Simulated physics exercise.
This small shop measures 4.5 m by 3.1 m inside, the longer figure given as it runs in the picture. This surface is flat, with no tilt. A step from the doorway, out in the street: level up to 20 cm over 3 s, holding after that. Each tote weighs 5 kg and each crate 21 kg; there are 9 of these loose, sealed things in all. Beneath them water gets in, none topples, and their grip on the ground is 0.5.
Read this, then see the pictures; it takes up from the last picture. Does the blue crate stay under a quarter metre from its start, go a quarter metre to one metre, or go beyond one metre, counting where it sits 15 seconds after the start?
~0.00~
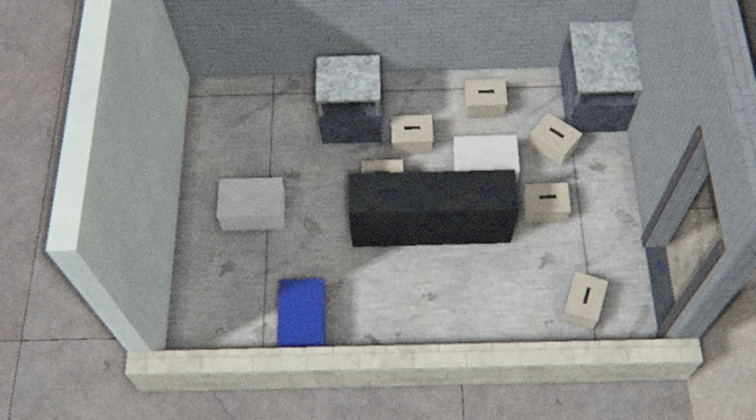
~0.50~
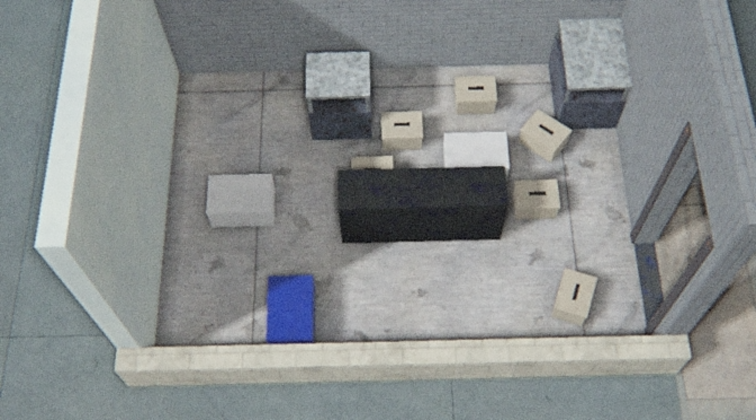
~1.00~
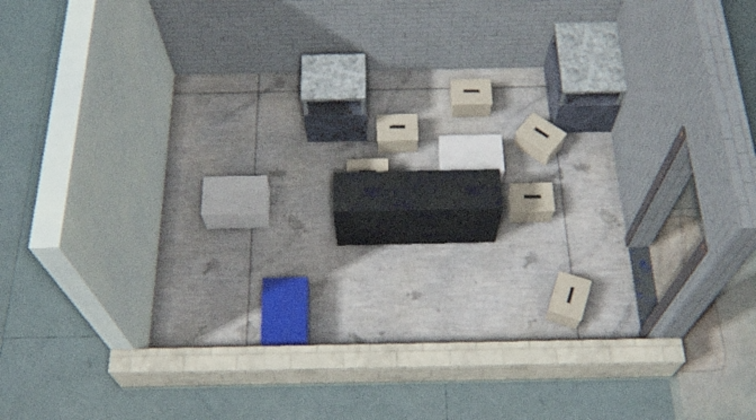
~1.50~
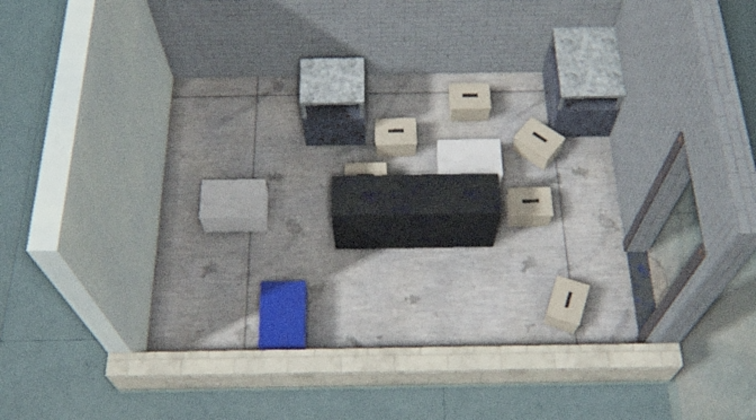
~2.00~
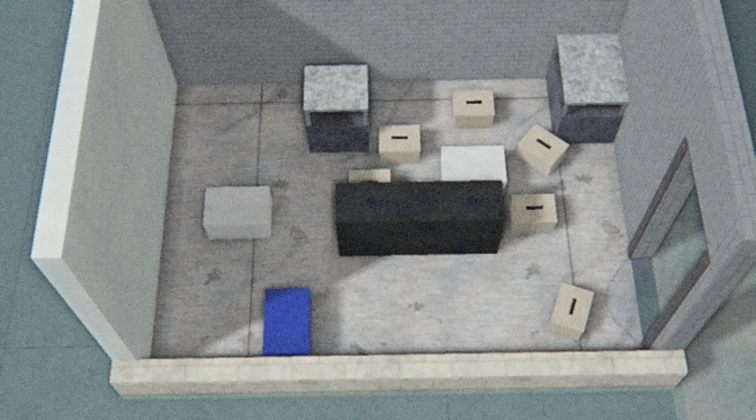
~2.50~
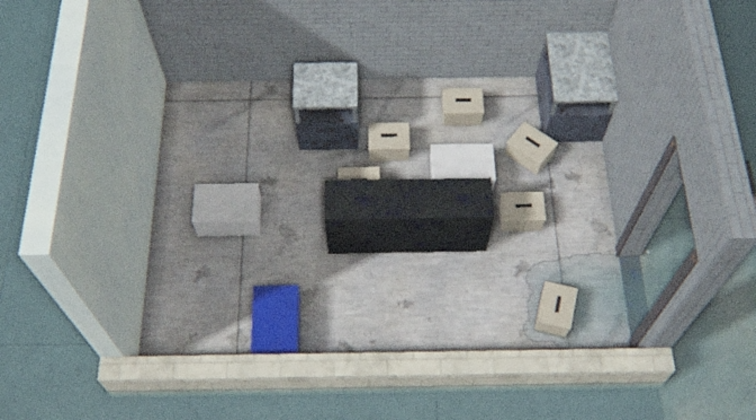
Goes a long way.
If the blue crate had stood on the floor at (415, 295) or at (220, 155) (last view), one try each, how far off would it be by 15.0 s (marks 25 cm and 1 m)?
Goes far off, then goes a bit.
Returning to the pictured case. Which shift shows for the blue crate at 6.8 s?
Displacement by then near 60 cm.
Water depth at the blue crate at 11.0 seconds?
The depth there is around 12 cm.
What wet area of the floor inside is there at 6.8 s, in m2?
Roughly 10.0 m2.
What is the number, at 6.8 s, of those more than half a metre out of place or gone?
That would be 2.
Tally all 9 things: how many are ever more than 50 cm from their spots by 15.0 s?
That adds up to 7.
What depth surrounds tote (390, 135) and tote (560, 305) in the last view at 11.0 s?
Close to 6 and 10 centimetres.
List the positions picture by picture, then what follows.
The first picture shows the blue crate at (300, 310), on the bottom; 0.0 m2 under water; 0 of 9 have shifted.
The second picture shows the blue crate at (290, 307), on the bottom; 0.0 m2 under water; 0 of 9 have shifted.
The third picture shows the blue crate at (284, 309), on the bottom; water covers 0.0 m2; 0 of 9 have shifted.
The fourth picture shows the blue crate at (282, 313), on the bottom; water covers 0.0 m2; 0 of 9 have shifted.
The fifth picture shows the blue crate at (286, 320) rests on the ground; 0.1 m2 under water; 0 of 9 have shifted.
The sixth picture shows the blue crate at (275, 317), on the bottom; 0.5 m2 under water; 0 of 9 have shifted.
After 3.5 s the blue crate is near (275, 317), 0.0 m from its start, aground; 0 afloat.
After 6.8 s the blue crate is near (203, 308), 0.6 m from its start, aground; 1 afloat.
After 11.0 s the blue crate is near (167, 191), 1.6 m from its start, afloat; 7 afloat.
After 15.0 s the blue crate is near (217, 89), 2.5 m from its start, afloat; 9 afloat.
